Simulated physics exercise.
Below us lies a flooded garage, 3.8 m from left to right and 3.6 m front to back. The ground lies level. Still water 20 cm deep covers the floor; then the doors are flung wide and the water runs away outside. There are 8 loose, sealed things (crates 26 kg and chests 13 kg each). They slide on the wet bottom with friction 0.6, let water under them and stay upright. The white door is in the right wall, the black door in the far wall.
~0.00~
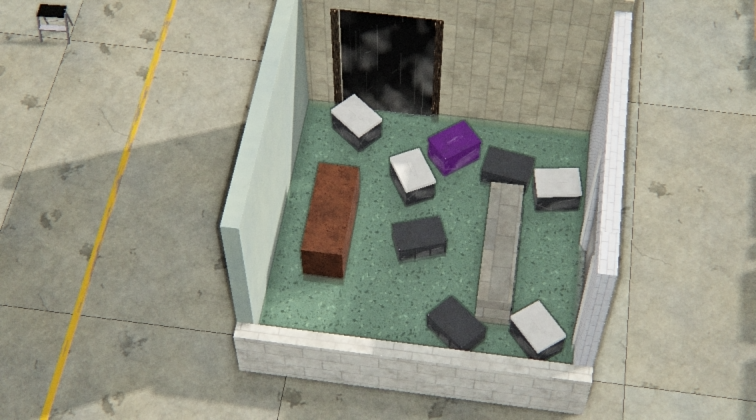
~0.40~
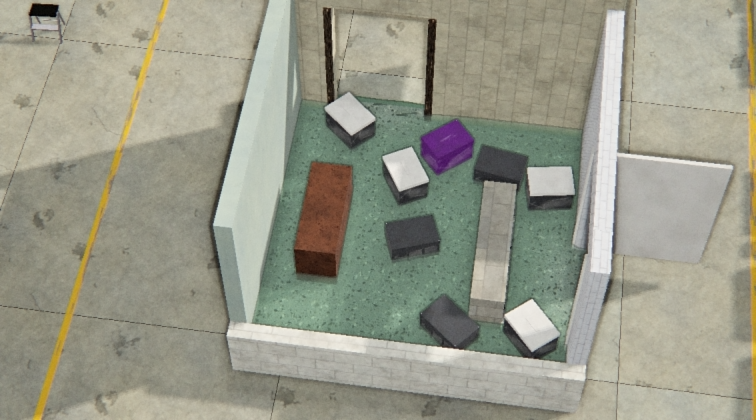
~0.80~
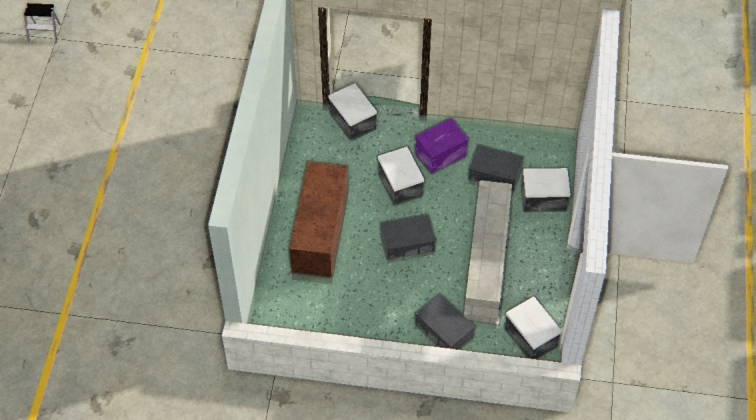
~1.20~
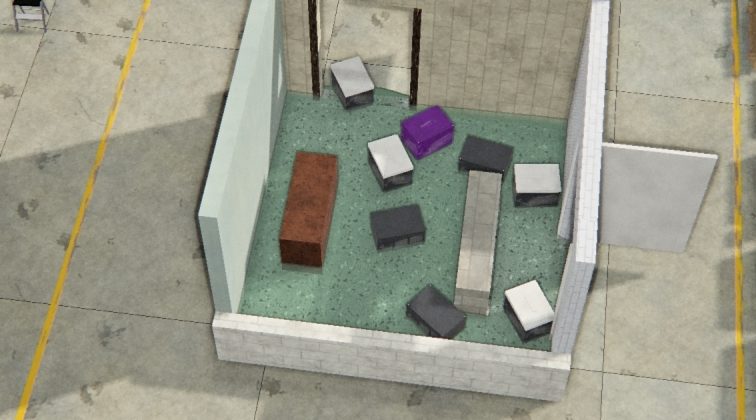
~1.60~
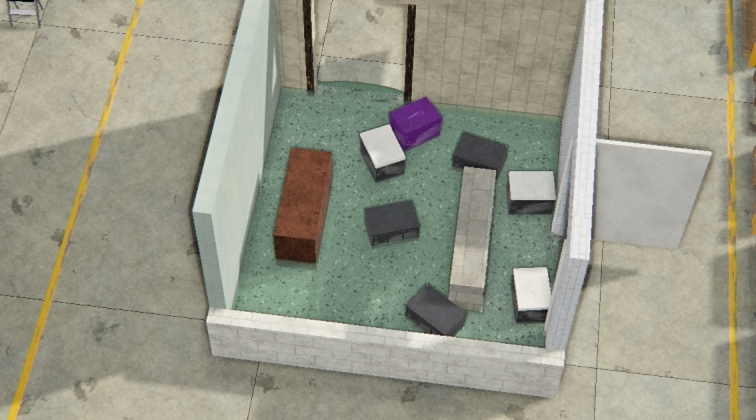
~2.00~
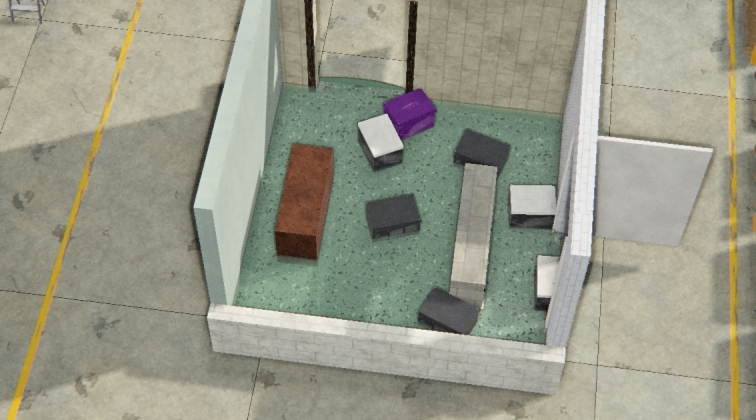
Boxes drifting in a shallow walled room after its doors open, a white one leaving through the far doorway, others shifting right.
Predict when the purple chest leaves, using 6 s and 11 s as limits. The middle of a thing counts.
It leaves before the first time.
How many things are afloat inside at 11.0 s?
0 of them.
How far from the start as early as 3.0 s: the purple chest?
Roughly 80 cm by then.
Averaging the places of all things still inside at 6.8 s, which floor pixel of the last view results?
Near (489, 212).
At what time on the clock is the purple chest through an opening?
At about 3.5 s.
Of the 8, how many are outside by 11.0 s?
I count 6.
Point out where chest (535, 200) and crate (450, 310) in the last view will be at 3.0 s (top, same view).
Near (554, 241) and (503, 315).
After 3.0 s the purple chest is near (389, 91), 0.7 m from its start, afloat; 2 of 8 are out; 6 afloat.
After 6.8 s the purple chest has gone out (at 3.6 s); 6 of 8 are out; 0 afloat.
After 11.0 s the purple chest has gone out (at 3.6 s); 6 of 8 are out; 0 afloat.
After 15.0 s the purple chest has gone out (at 3.6 s); 6 of 8 are out; 0 afloat.
